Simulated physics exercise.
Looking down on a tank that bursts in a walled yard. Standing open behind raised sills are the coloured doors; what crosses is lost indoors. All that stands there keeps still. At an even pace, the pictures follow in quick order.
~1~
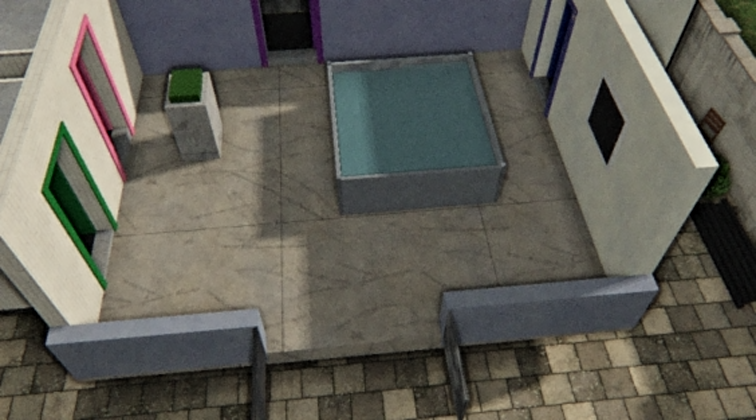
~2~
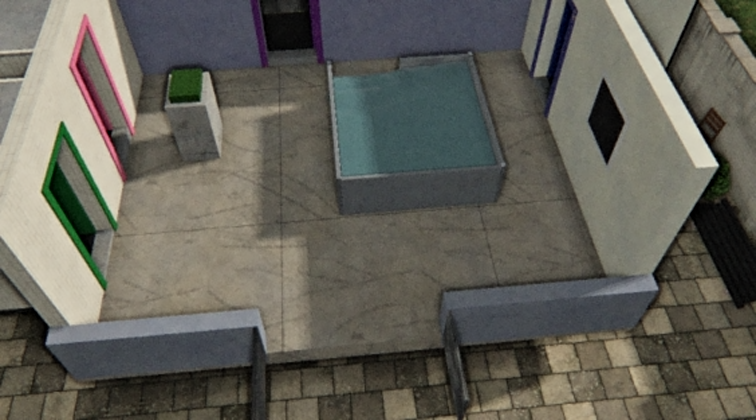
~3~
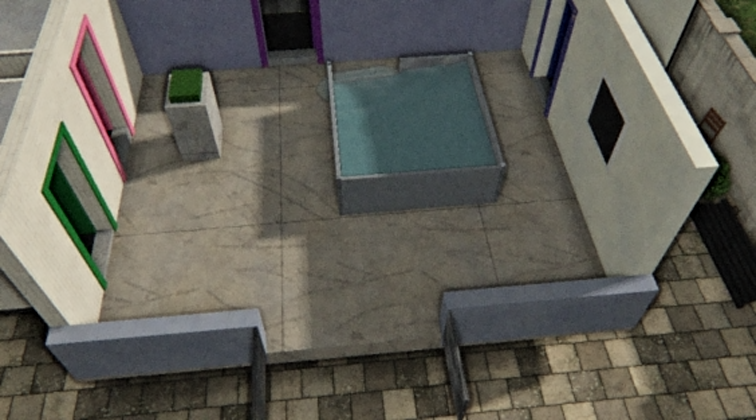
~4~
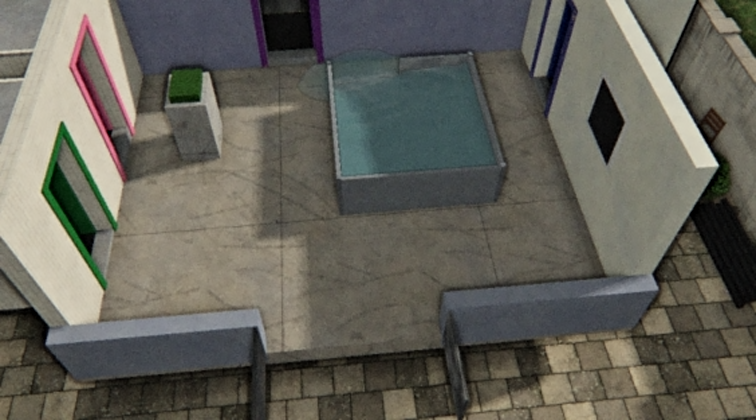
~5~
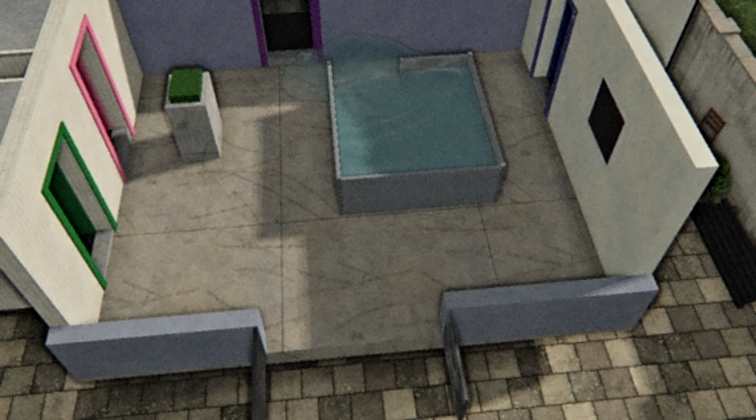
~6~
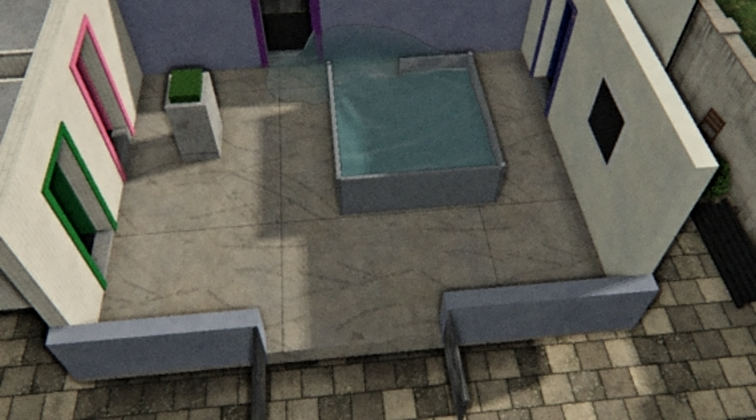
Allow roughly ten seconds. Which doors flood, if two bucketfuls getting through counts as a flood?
The purple door floods; the green door does not flood; the blue door floods; the pink door does not flood.
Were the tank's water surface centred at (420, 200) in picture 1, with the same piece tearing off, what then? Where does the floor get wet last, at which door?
It's the green-painted one.
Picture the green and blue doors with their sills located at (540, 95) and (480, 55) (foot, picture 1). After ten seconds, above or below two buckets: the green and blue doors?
Looking at both, the green one gets flooded and the blue one gets flooded.
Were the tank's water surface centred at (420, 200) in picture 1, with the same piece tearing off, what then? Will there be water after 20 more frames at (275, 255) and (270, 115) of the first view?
The first spot is spared, the second swamped.
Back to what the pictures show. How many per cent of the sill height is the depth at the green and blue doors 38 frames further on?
About 100 %, then 240 %.
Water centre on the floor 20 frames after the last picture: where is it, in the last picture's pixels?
Close to (360, 128), I reckon.
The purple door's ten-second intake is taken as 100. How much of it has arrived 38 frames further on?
Close to 100 percent.
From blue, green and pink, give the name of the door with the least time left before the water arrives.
The blue one.
A moment on, water covers 20 % of the floor; the purple door under two buckets in, the green door not reached, the blue door not reached, the pink door not reached.
Next, water covers 30 % of the floor; the purple door over two buckets in, the green door not reached, the blue door over two buckets in, the pink door wet at the sill, nothing in.
Then, water covers 55 % of the floor; the purple door far over two buckets in, the green door wet at the sill, nothing in, the blue door far over two buckets in, the pink door under two buckets in.
Later, water covers 85 % of the floor; the purple door far over two buckets in, the green door wet at the sill, nothing in, the blue door far over two buckets in, the pink door under two buckets in.
In the end, water covers 95 % of the floor; the purple door far over two buckets in, the green door under two buckets in, the blue door far over two buckets in, the pink door under two buckets in.
